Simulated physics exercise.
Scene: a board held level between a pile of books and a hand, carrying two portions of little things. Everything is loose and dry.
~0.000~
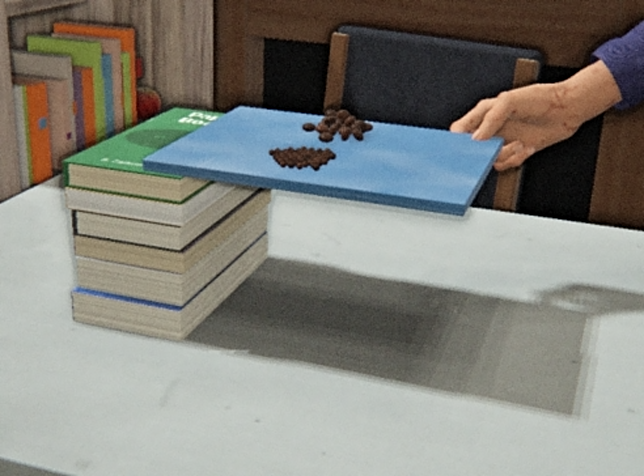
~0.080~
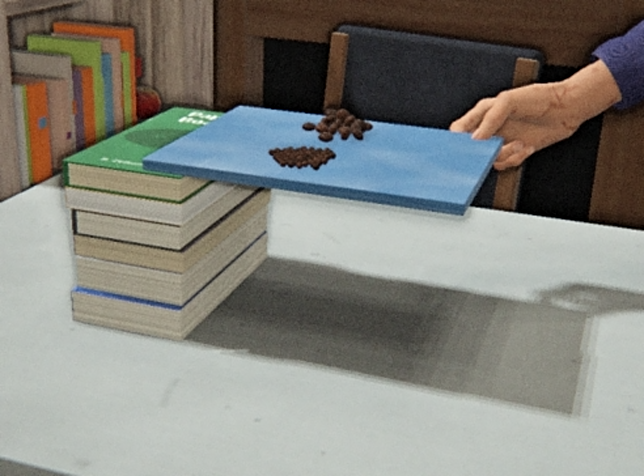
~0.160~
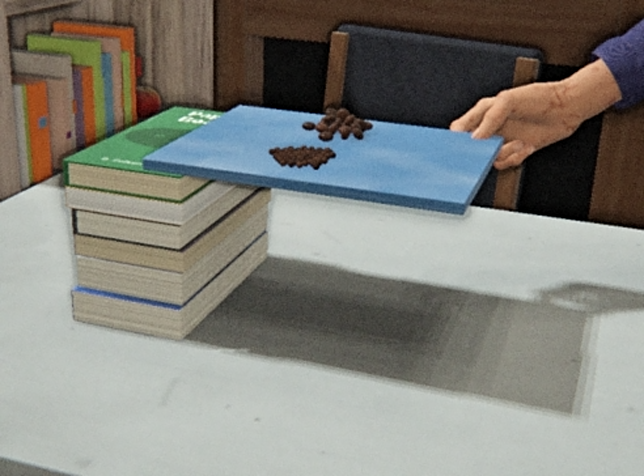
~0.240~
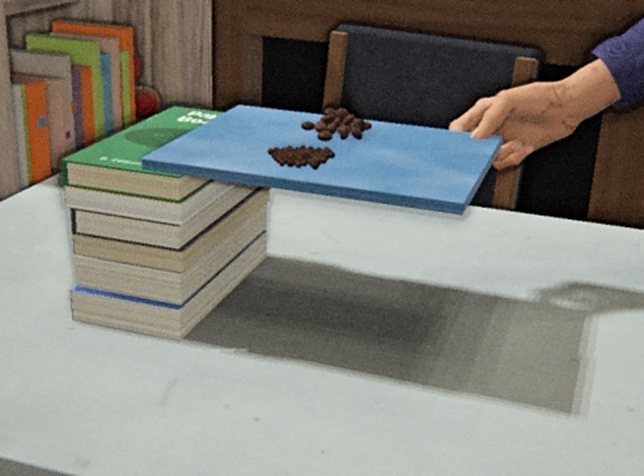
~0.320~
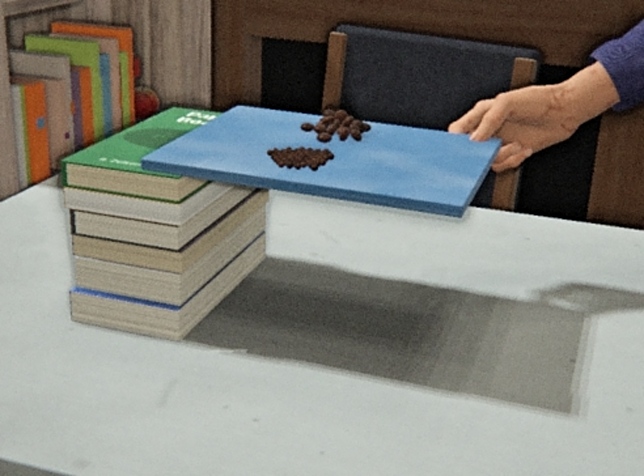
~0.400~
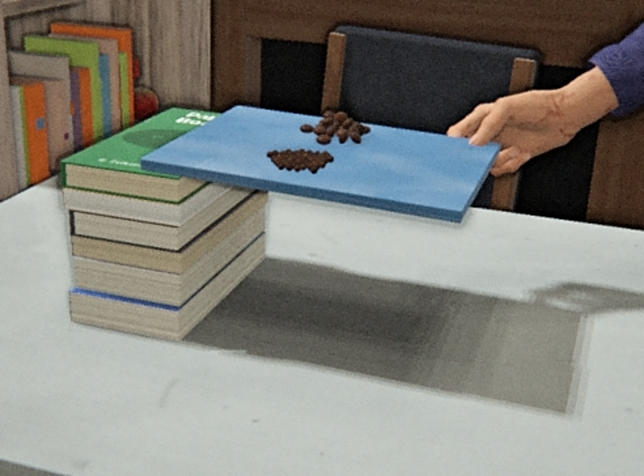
A hand in a purple sleeve, at the right, holds up one end of a blue board over a pale table, seen from slightly above in a room with a chair and shelved books behind. The board rests on a green-topped book stack at left, carrying two clusters of small brown pieces. Its held end dips very slightly late on, while the pieces and camera stay still.
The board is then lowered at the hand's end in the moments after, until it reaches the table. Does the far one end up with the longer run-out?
No, the near one does.
After 0.82 s, board sloping at 12°; front batch all still on the board; back batch all still on the board.
After 1.36 s, board sloping at 27°; front batch mostly up to a board's length out; back batch all still on the board.
After 1.94 s, board sloping at 40°; front batch mostly one to two board lengths out; back batch mostly at the foot of the board.
At rest (3.1 s), board resting at 40°; front batch mostly one to two board lengths out; back batch mostly less than half a board's length out; the front batch has gone farther.
